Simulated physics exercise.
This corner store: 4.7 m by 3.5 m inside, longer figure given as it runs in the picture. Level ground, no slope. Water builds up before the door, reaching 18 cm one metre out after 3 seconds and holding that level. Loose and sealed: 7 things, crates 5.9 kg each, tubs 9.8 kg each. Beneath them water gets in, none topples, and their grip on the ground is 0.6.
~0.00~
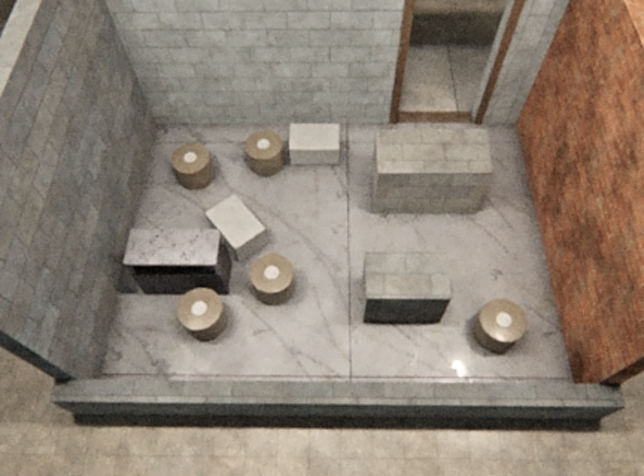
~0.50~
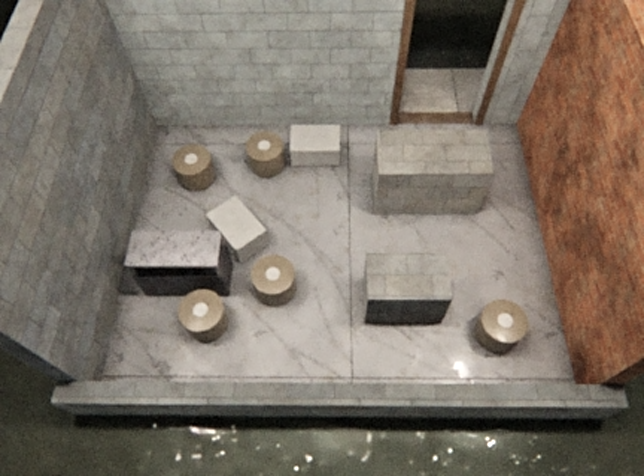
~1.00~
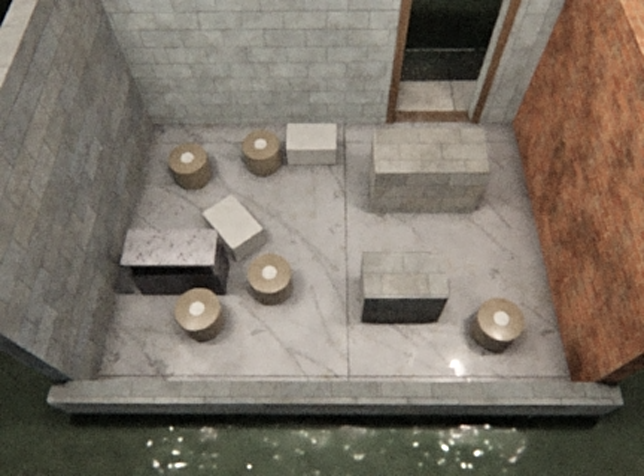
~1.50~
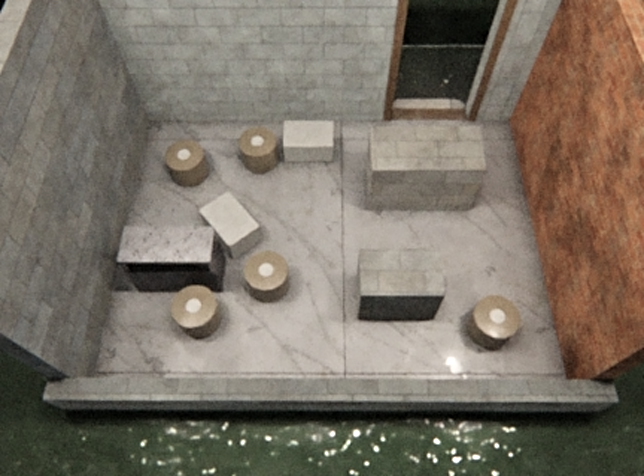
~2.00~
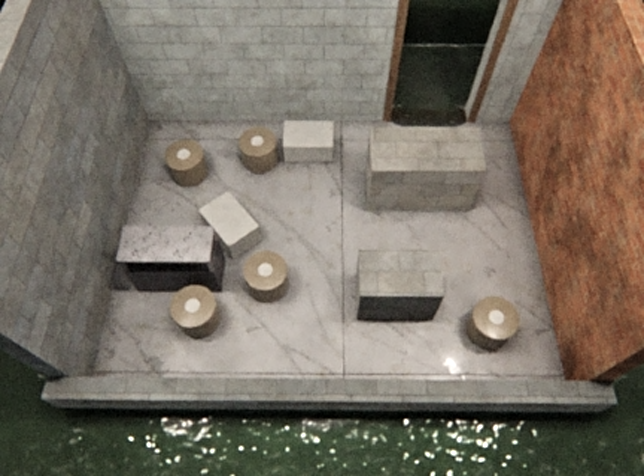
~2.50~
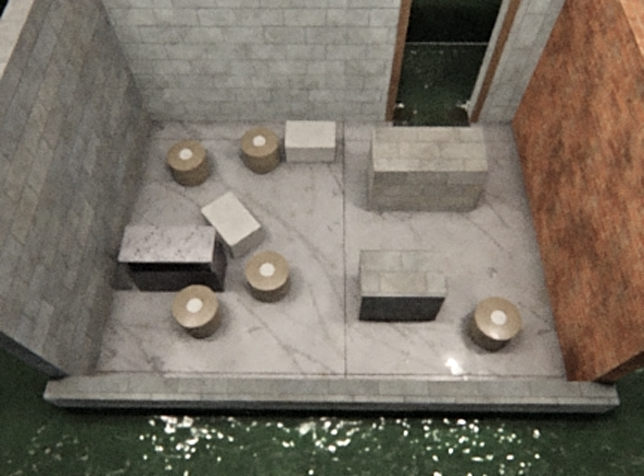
Dark green water spreads outside the walled room while the blocks and round tubs stay still.
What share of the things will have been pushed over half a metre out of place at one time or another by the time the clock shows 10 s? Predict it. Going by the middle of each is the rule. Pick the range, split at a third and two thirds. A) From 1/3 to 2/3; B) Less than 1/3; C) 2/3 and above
B.
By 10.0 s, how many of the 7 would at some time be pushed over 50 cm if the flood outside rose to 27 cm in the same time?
Count under that change: 5.
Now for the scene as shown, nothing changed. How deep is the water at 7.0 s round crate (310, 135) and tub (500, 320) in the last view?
Roughly 7 and 4 cm.
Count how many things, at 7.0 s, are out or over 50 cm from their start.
By my tally, 0.
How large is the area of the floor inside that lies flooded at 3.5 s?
Flooded: Near 2.0 m2.
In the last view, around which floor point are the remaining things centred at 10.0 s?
It sits at about (245, 235).
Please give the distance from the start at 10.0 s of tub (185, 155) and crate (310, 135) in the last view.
5 cm, 200 cm.
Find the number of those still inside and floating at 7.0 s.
At that time, 1.
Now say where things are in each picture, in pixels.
The first frame shows a crate at (235, 221) rests on the ground; a tub at (264, 144), on the bottom; water covers 0.0 m2; 0 of 7 have shifted.
The second frame shows a crate at (236, 222), on the bottom; a tub at (264, 146), on the bottom; water covers 0.0 m2; 0 of 7 have shifted.
The third frame shows a crate at (232, 221) rests on the ground; a tub at (261, 144), on the bottom; 0.0 m2 under water; 0 of 7 have shifted.
The fourth frame shows a crate at (229, 218) rests on the ground; a tub at (258, 142), on the bottom; 0.0 m2 under water; 0 of 7 have shifted.
The fifth frame shows a crate at (228, 218) rests on the ground; a tub at (257, 142), on the bottom; 0.1 m2 under water; 0 of 7 have shifted.
The sixth frame shows a crate at (230, 218) rests on the ground; a tub at (259, 142), on the bottom; 0.5 m2 under water; 0 of 7 have shifted.
After 3.5 s 0 of 7 are over 50 cm from their spots; 0 afloat.
After 4.5 s 0 of 7 are over 50 cm from their spots; 0 afloat.
After 7.0 s 0 of 7 are over 50 cm from their spots; 1 afloat.
After 10.0 s 1 of 7 are over 50 cm from their spots, and 1 have been at some point; 3 afloat.
